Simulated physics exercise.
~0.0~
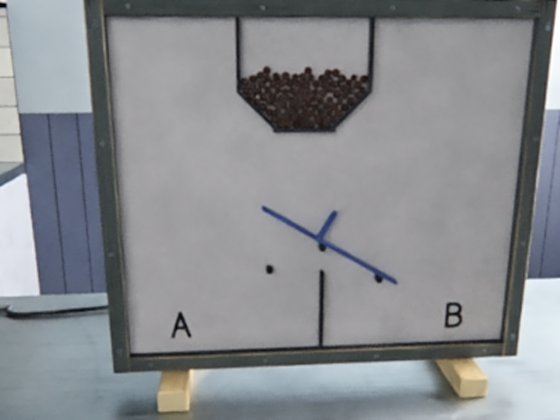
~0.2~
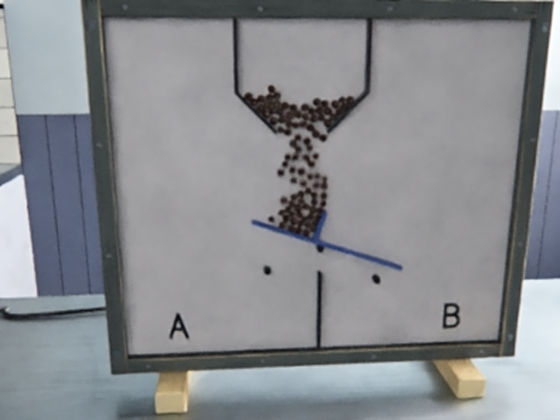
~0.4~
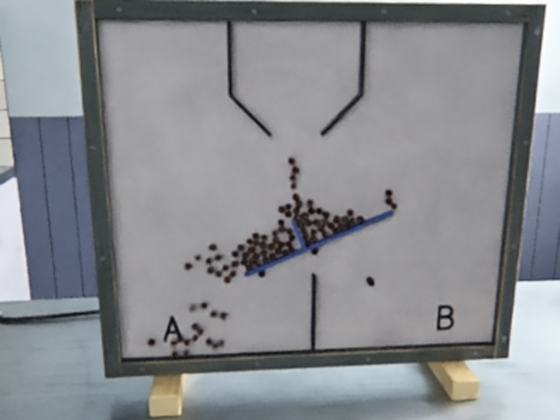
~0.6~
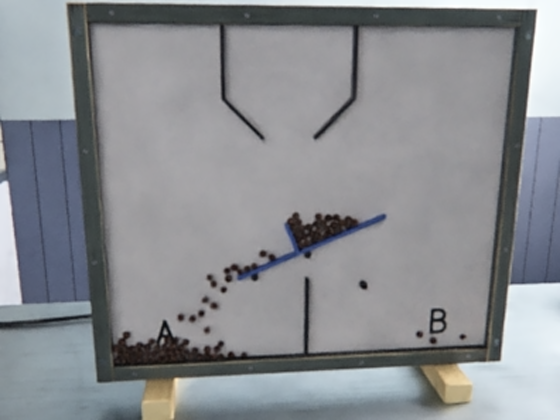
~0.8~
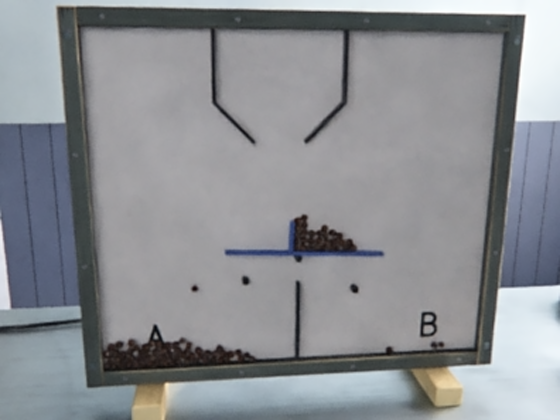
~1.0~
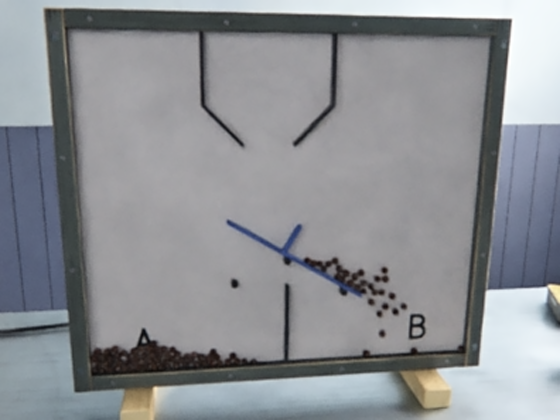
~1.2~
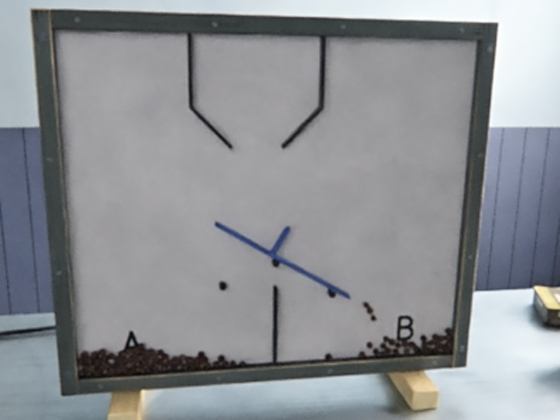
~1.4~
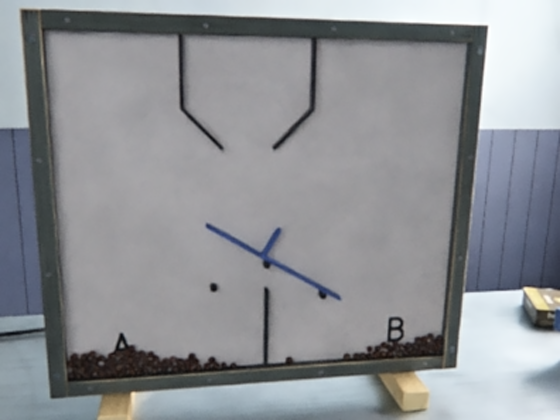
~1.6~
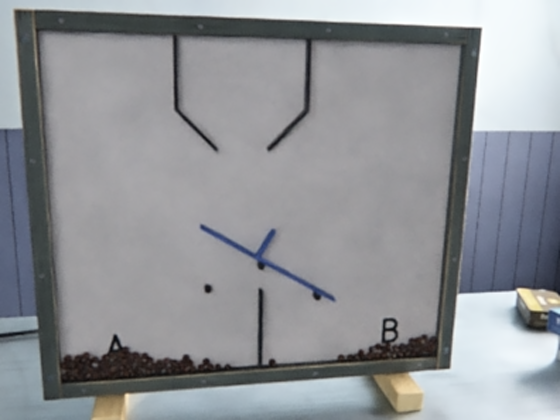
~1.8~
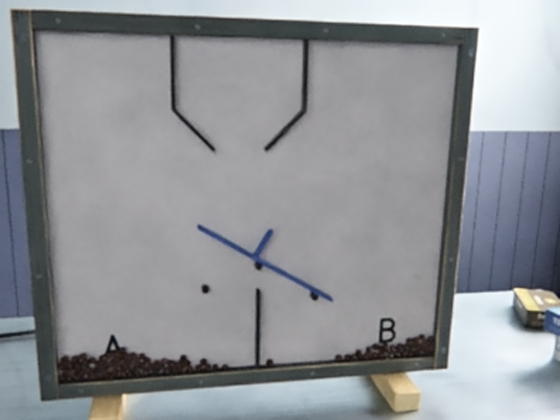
Dark beads pour onto a blue tilting tray, spilling mostly into A, then into B.
